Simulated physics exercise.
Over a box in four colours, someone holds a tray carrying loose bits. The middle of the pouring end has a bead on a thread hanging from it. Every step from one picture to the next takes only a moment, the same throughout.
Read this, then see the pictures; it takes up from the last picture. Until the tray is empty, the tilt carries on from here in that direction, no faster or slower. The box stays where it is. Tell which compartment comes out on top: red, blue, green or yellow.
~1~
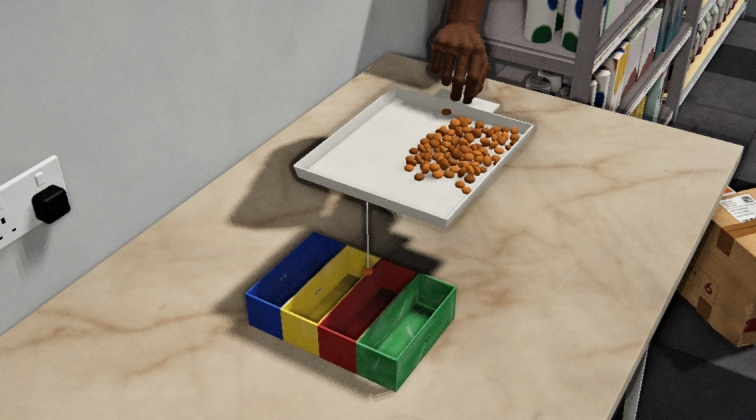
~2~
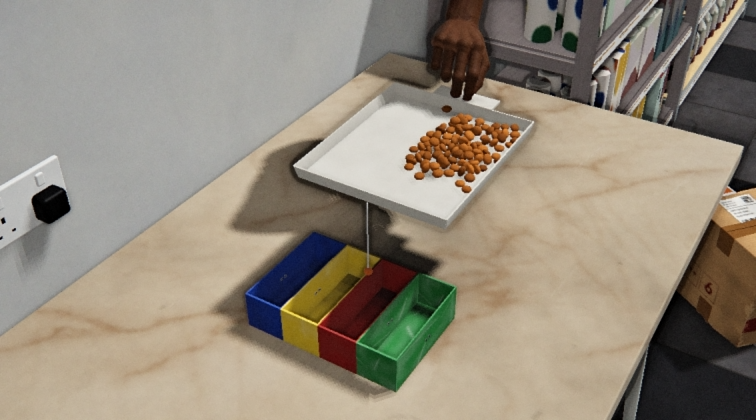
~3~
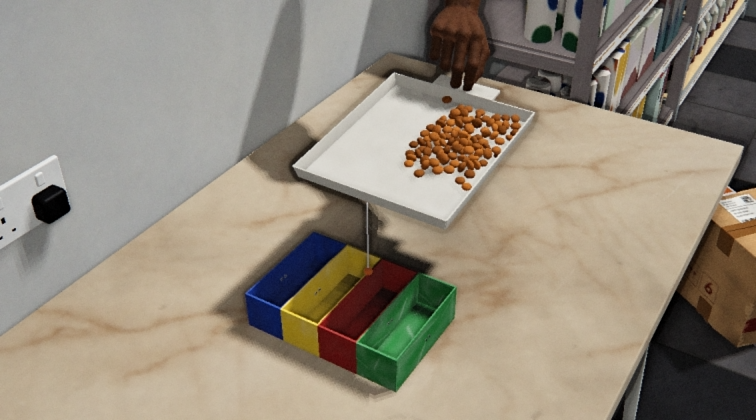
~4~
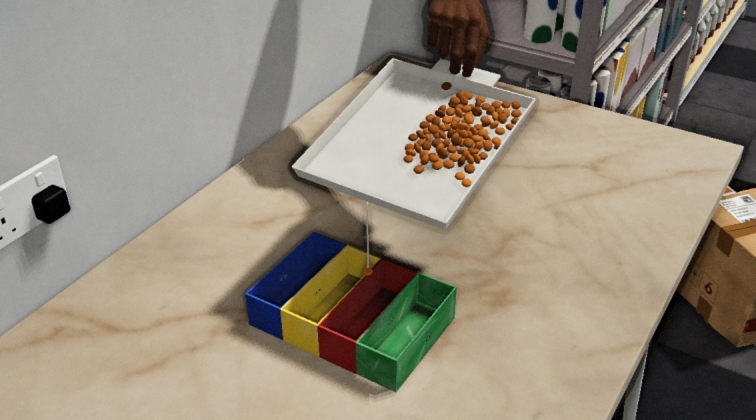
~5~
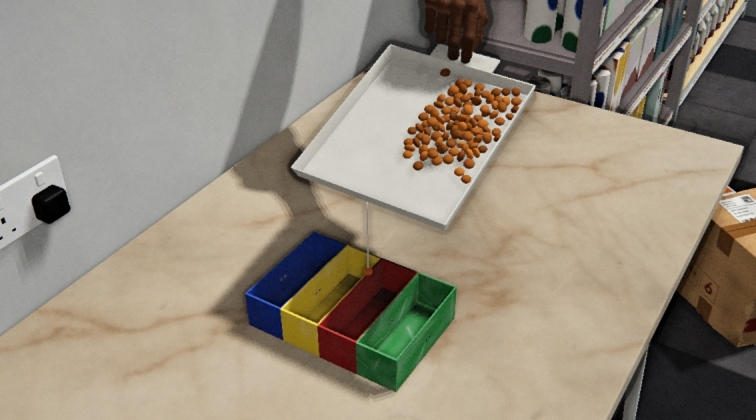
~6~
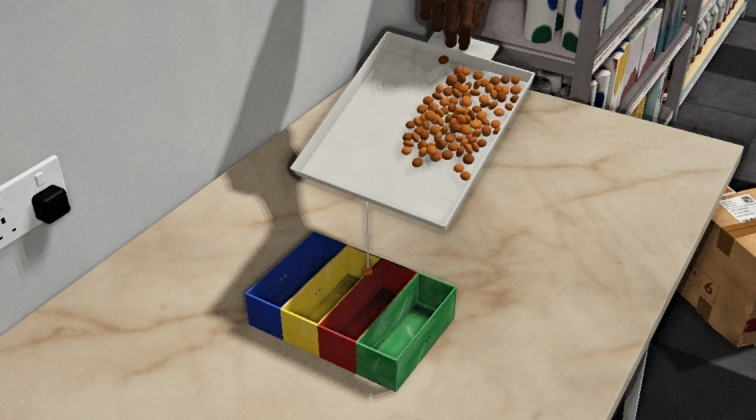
It is green that comes out on top.
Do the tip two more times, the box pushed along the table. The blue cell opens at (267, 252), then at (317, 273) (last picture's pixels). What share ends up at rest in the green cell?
You'd get 20 in a hundred the first time and 30 in a hundred the second.
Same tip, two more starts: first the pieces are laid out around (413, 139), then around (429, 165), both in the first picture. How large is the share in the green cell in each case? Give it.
That would be 20 per cent, and then 30 per cent.
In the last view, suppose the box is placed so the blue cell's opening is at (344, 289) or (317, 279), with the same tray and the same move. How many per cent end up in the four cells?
You'd get near 80 percent first and near 90 percent next.
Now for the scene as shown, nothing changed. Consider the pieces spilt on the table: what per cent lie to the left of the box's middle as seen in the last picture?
Reading: Around 60 %.
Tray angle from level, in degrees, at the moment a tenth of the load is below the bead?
Close to 80° of tilt at that moment.
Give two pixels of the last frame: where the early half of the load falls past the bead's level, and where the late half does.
The opening part goes through (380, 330); what follows goes through (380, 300).
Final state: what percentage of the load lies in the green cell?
About 40 %.
Soon, tray tipped steeply; most on the tray; a stray few in the green cell; about a quarter falling or outside the box.
A while on, tray tipped past a quarter turn; about a quarter on the tray; about a quarter in the green cell; about a quarter in the red cell; a small part in the yellow cell; a stray few in the blue cell; about a quarter falling or outside the box.
Towards the end, tray tipped past a quarter turn; about a third in the green cell; about a quarter in the red cell; a small part in the yellow cell; a stray few in the blue cell; about a quarter falling or outside the box.
Finally, tray tipped past a quarter turn; about a third in the green cell; about a quarter in the red cell; a small part in the yellow cell; a stray few in the blue cell; about a quarter outside the box.
